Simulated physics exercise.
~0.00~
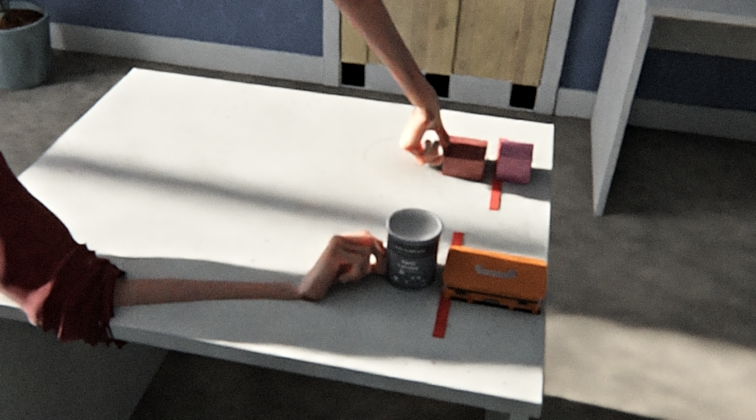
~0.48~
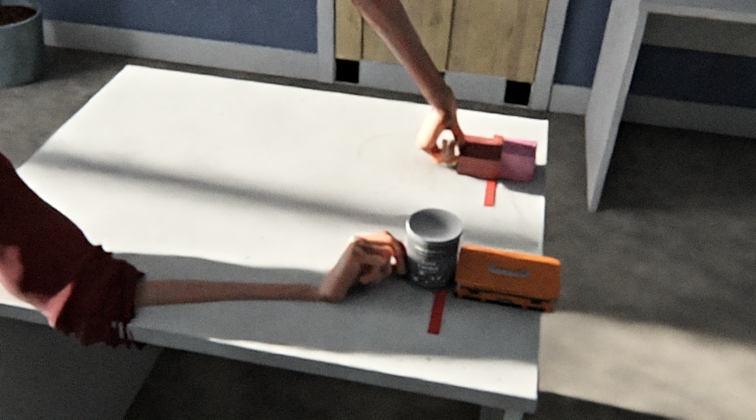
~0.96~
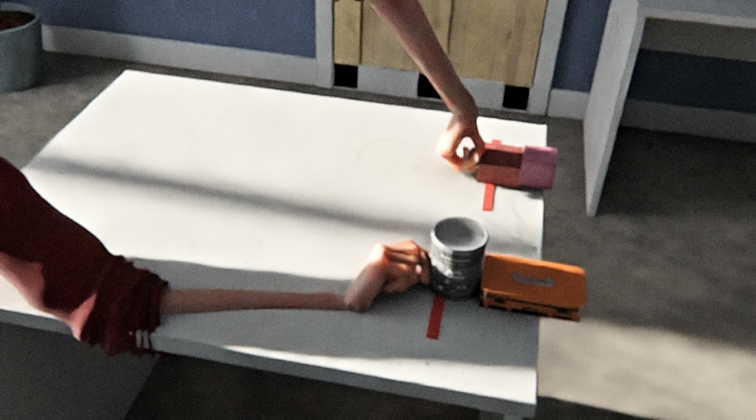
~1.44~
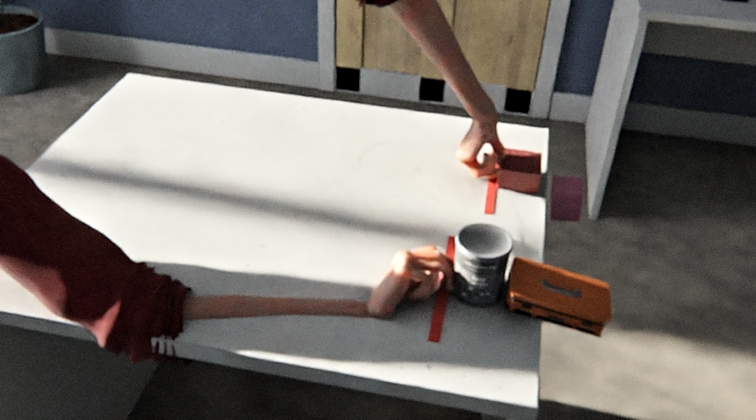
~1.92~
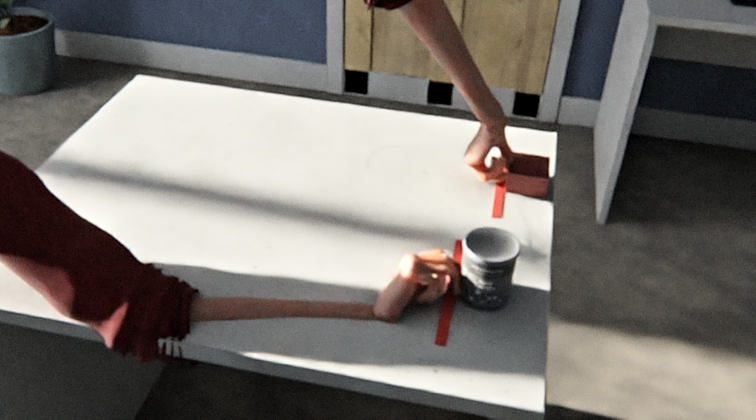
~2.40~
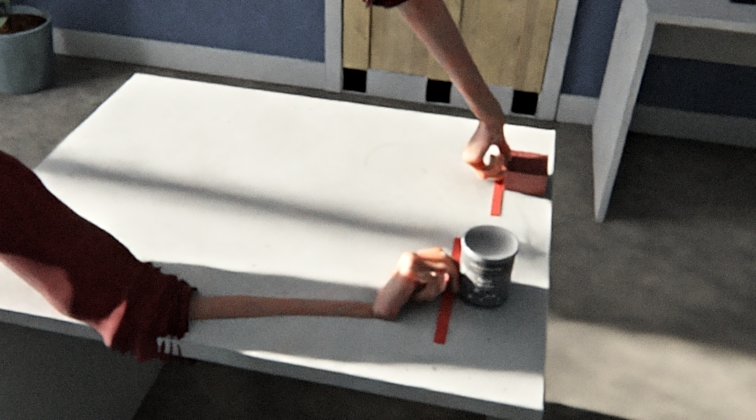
Two hands slowly pushed a grey tin and a red block to the right across a white table, shoving an orange case and a pink block over the edge, while the tin and red block stayed on the tabletop near the red tape.
